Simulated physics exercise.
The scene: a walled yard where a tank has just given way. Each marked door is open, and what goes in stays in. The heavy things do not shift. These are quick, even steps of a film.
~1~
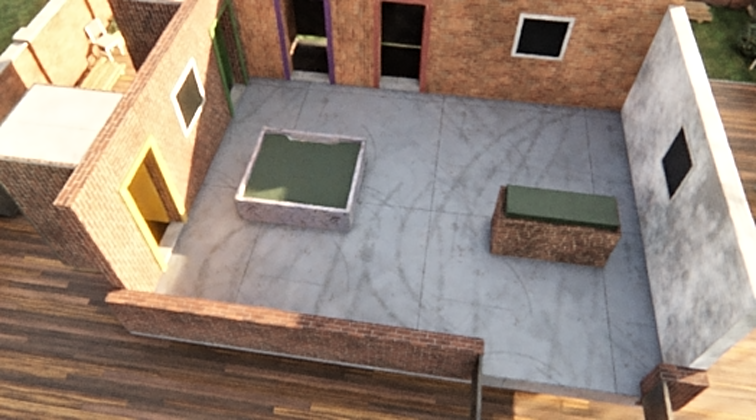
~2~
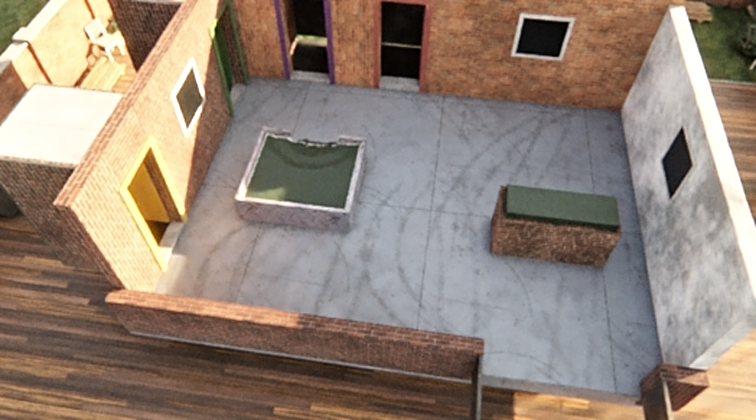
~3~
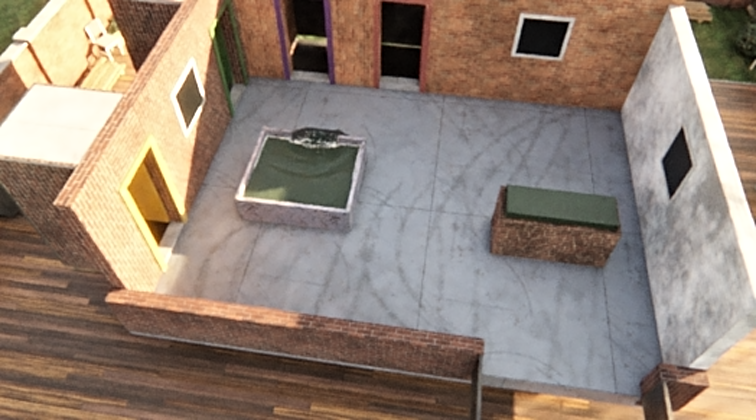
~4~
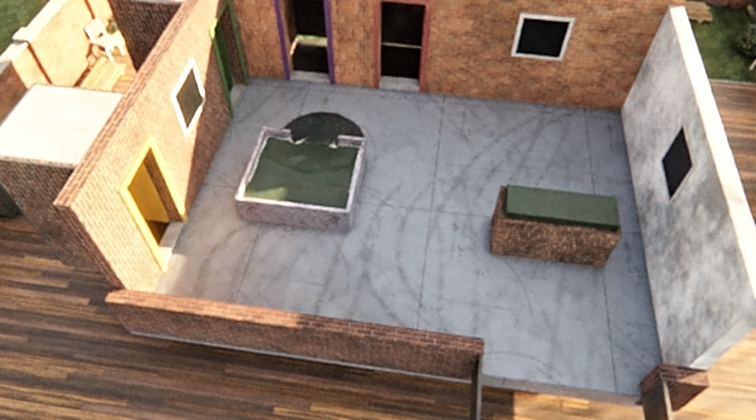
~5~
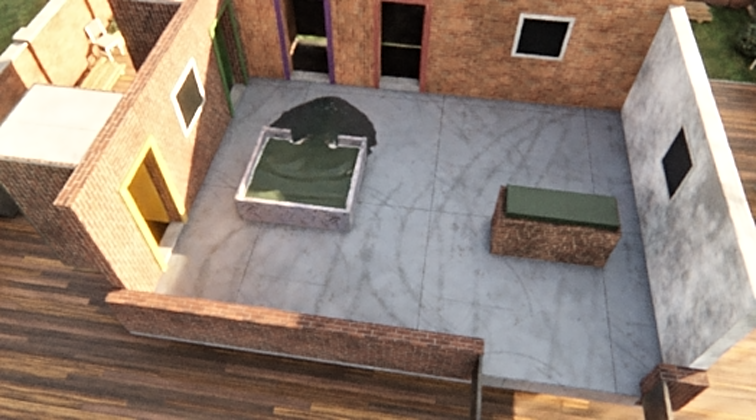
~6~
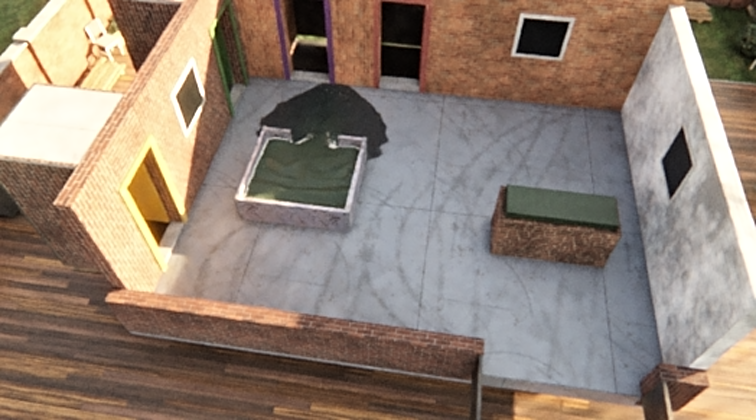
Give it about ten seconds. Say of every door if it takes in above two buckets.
One by one: The purple door takes more than that; the red door stays under that; the green door takes more than that; the yellow door stays under that.
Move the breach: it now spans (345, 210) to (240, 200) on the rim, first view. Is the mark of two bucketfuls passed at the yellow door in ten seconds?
One by one: Yellow lets more in.
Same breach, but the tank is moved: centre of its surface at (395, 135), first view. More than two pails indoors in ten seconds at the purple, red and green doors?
Then: The purple one keeps below it; the red one is over; the green one is over.
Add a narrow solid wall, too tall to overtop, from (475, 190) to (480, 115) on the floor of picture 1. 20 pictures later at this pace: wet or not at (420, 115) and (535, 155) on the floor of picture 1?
As listed: Wet, no water.
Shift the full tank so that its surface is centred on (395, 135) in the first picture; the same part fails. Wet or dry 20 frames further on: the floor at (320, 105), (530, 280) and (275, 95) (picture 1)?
One after the other: Wet, free of water, under water.
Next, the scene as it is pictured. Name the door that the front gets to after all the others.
Last comes the yellow door.
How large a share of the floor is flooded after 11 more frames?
Near 15 in a hundred.
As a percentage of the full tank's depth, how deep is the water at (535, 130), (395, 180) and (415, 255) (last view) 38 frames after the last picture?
In turn 4, 2 and 0 in a hundred.
A moment on, water covers 15 % of the floor; the purple door over two buckets in, the red door wet at the sill, nothing in, the green door not reached, the yellow door not reached.
Next, water covers 15 % of the floor; the purple door over two buckets in, the red door wet at the sill, nothing in, the green door wet at the sill, nothing in, the yellow door not reached.
Then, water covers 25 % of the floor; the purple door far over two buckets in, the red door under two buckets in, the green door under two buckets in, the yellow door not reached.
Later, water covers 50 % of the floor; the purple door far over two buckets in, the red door under two buckets in, the green door over two buckets in, the yellow door wet at the sill, nothing in.
In the end, water covers 65 % of the floor; the purple door far over two buckets in, the red door under two buckets in, the green door over two buckets in, the yellow door wet at the sill, nothing in.
